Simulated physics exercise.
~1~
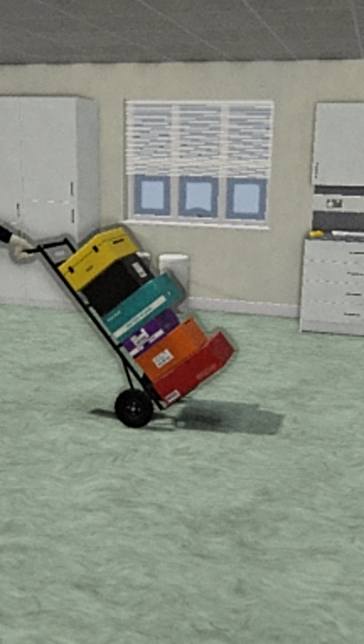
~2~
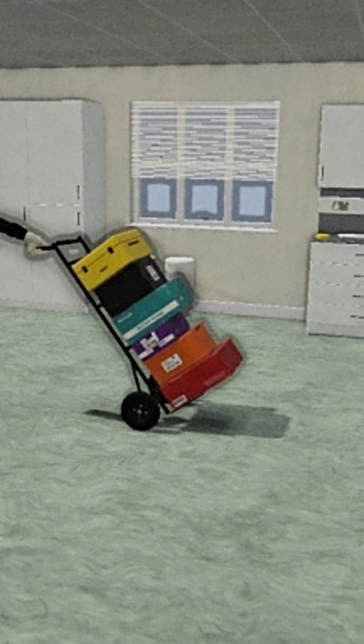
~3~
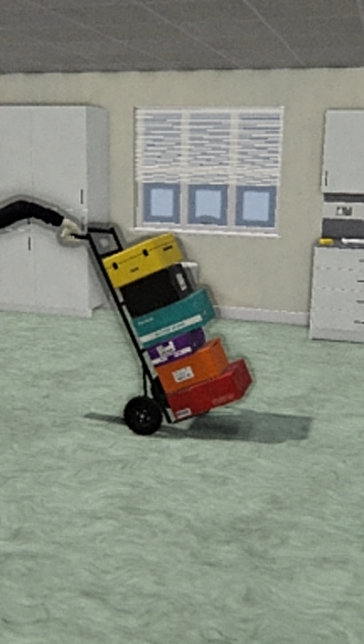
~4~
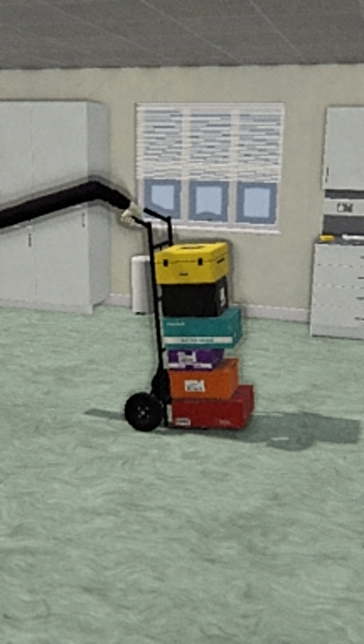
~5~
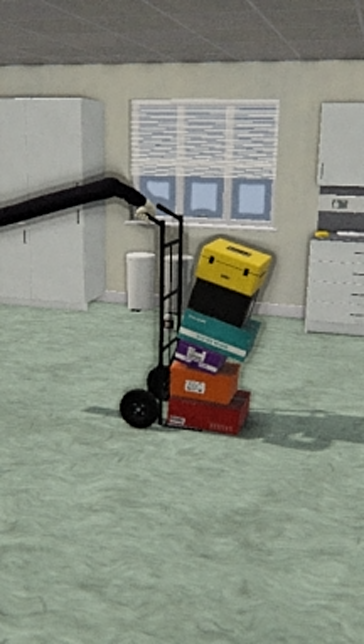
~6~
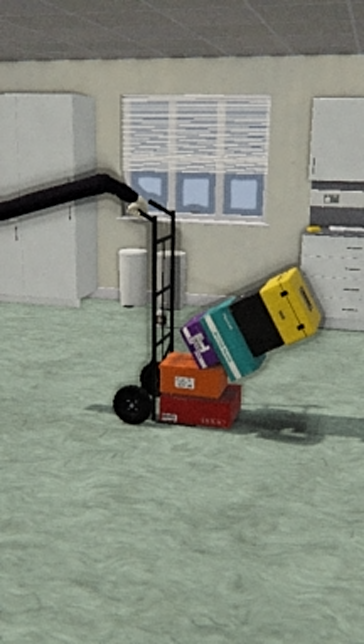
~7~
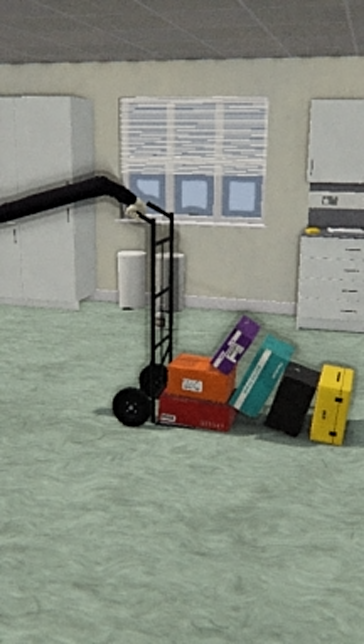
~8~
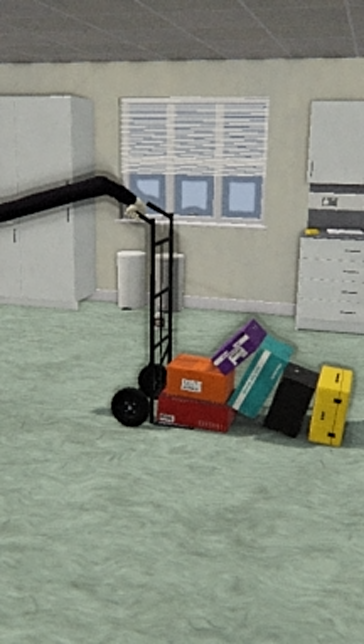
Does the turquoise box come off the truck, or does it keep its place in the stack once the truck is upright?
It comes off the truck. It tips over to the right with the black box and the yellow toolbox and ends up leaning beside the stack.
